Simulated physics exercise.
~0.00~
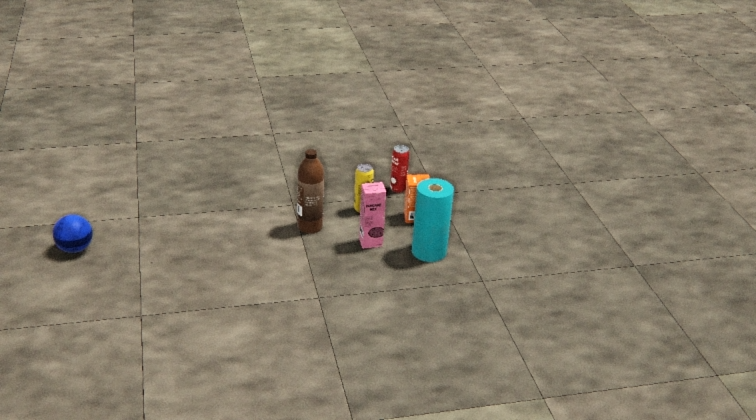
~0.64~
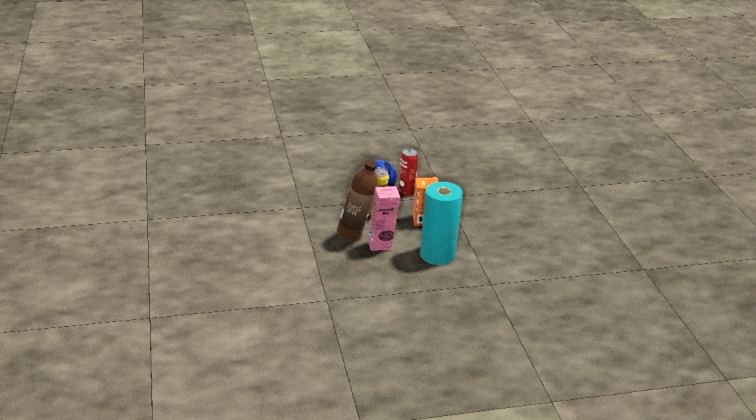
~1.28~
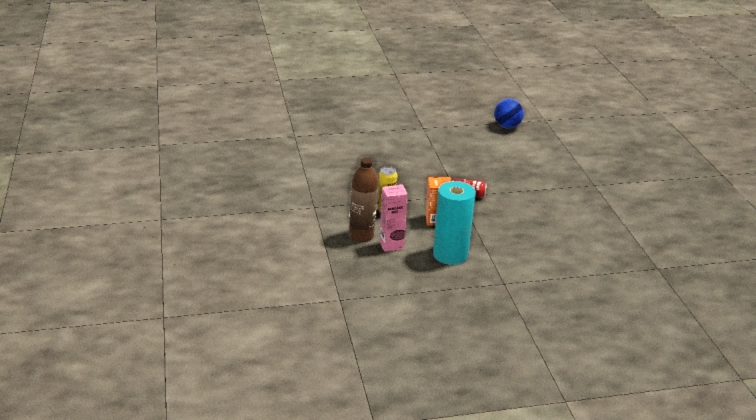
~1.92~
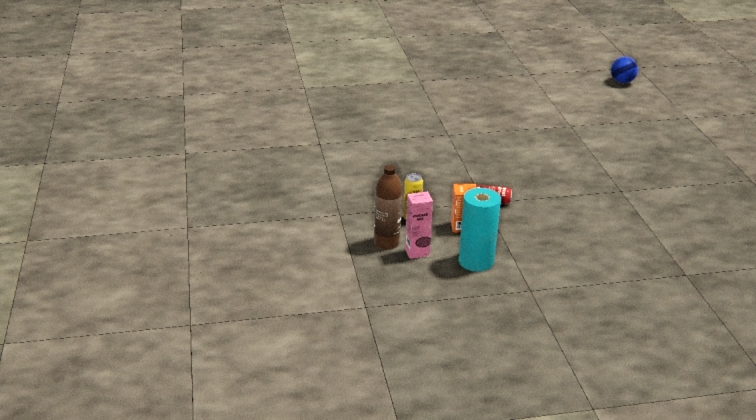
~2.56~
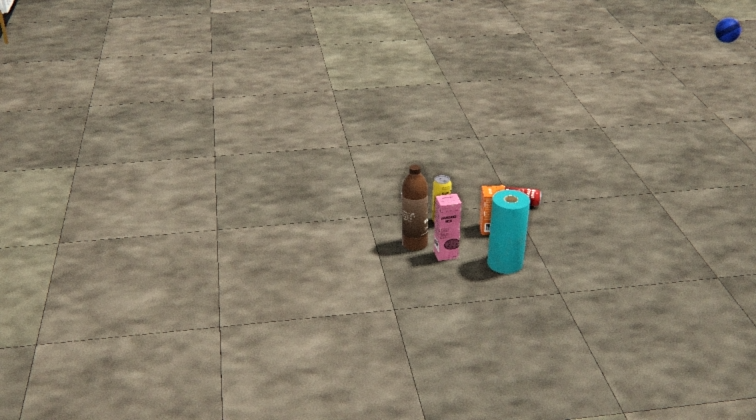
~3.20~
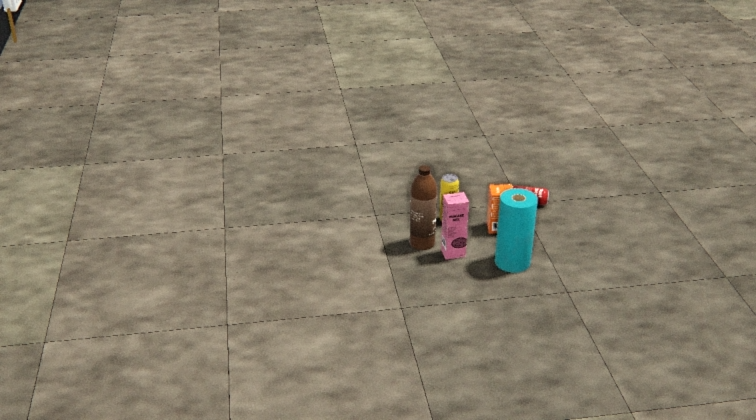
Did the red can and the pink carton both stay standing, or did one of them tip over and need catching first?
One of them tipped over, and it was the red can that needed catching first. It ended up lying on its side while the pink carton stayed upright.
